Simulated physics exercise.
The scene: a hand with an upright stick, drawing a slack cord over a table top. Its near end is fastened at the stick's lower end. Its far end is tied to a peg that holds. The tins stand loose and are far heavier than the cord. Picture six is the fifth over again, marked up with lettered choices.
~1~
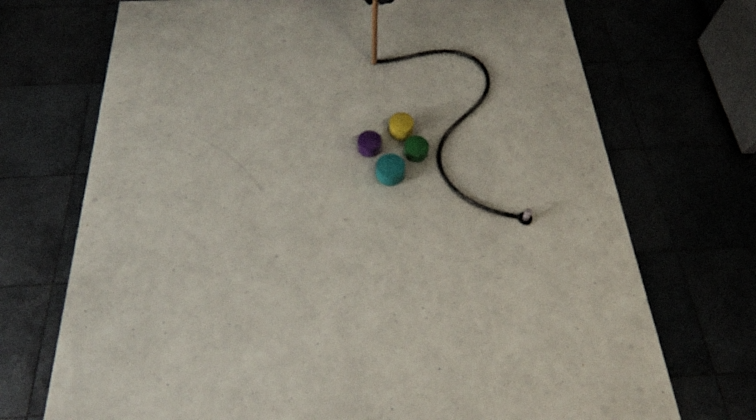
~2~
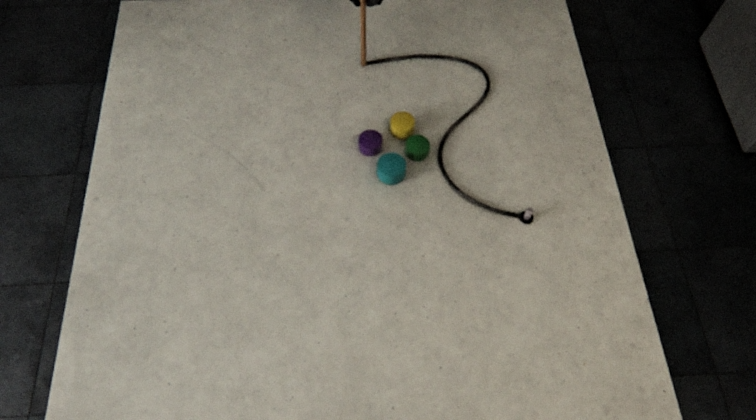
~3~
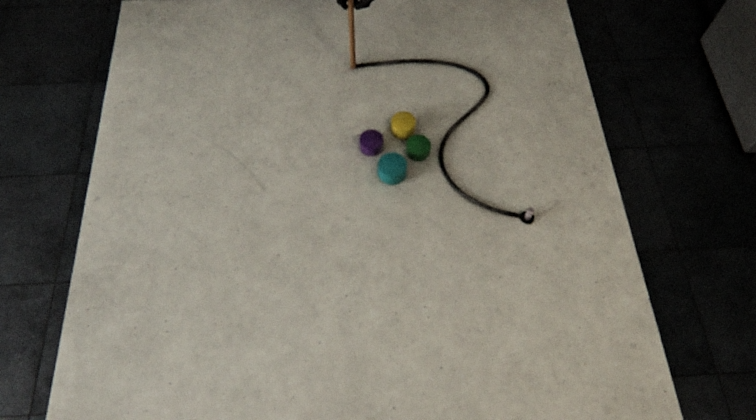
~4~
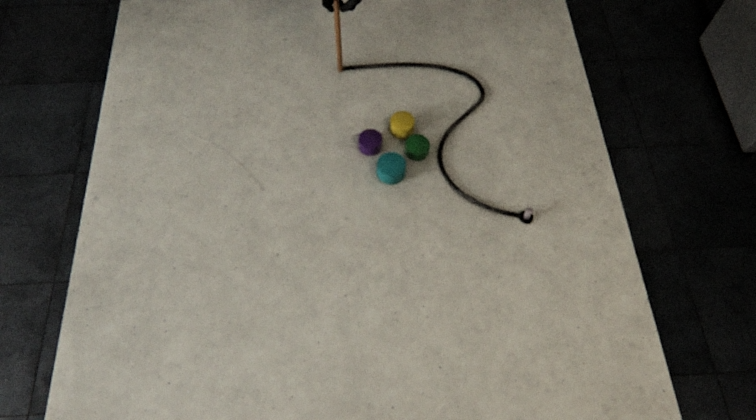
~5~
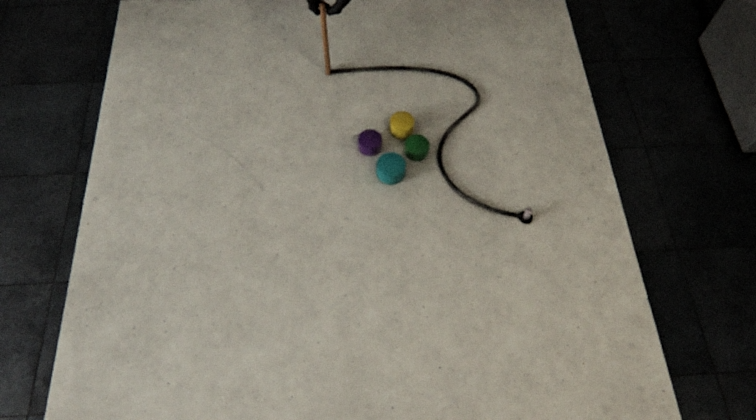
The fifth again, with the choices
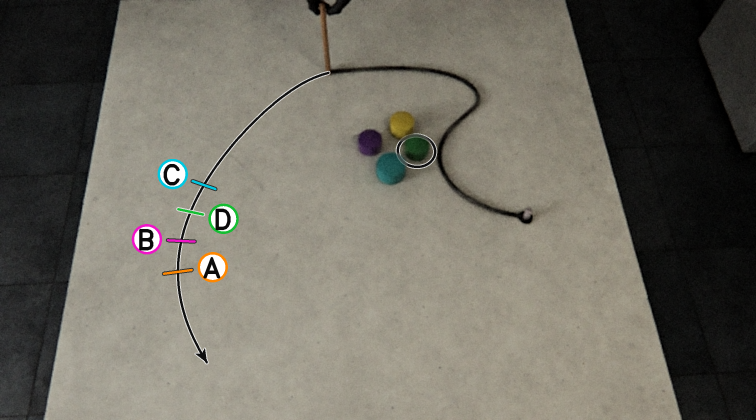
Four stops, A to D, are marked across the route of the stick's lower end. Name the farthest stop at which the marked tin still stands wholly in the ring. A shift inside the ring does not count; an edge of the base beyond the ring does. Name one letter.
No farther than D.
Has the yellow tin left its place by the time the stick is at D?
By then, yes.
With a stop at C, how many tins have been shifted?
By then, none.
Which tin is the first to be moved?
Yellow.
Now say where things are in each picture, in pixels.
Green tin (416, 149); yellow tin (401, 127); turquoise tin (390, 170), in the first picture.
Turquoise tin (391, 169); purple tin (371, 143), in the second picture.
Peg (529, 214); green tin (418, 148), in the third picture.
Yellow tin (402, 125); turquoise tin (391, 168), in the fourth picture.
Purple tin (370, 143); peg (527, 214); green tin (417, 148), in the fifth picture.
On the copy, A at (178, 272); B at (181, 241); C at (204, 185); D at (190, 212); the ring at (416, 151); the route from (328, 73) via (205, 183) to (207, 362).
On D. First, foot of the stick (270, 108); green tin (417, 148).
Then, foot of the stick (223, 158); green tin (417, 148).
Finally, foot of the stick (191, 212); green tin (417, 148); yellow tin (395, 137); the green tin is still in its ring.
By contrast, A drags the ringed tin to (414, 170); B drags the ringed tin to (414, 160); C is safe but short.
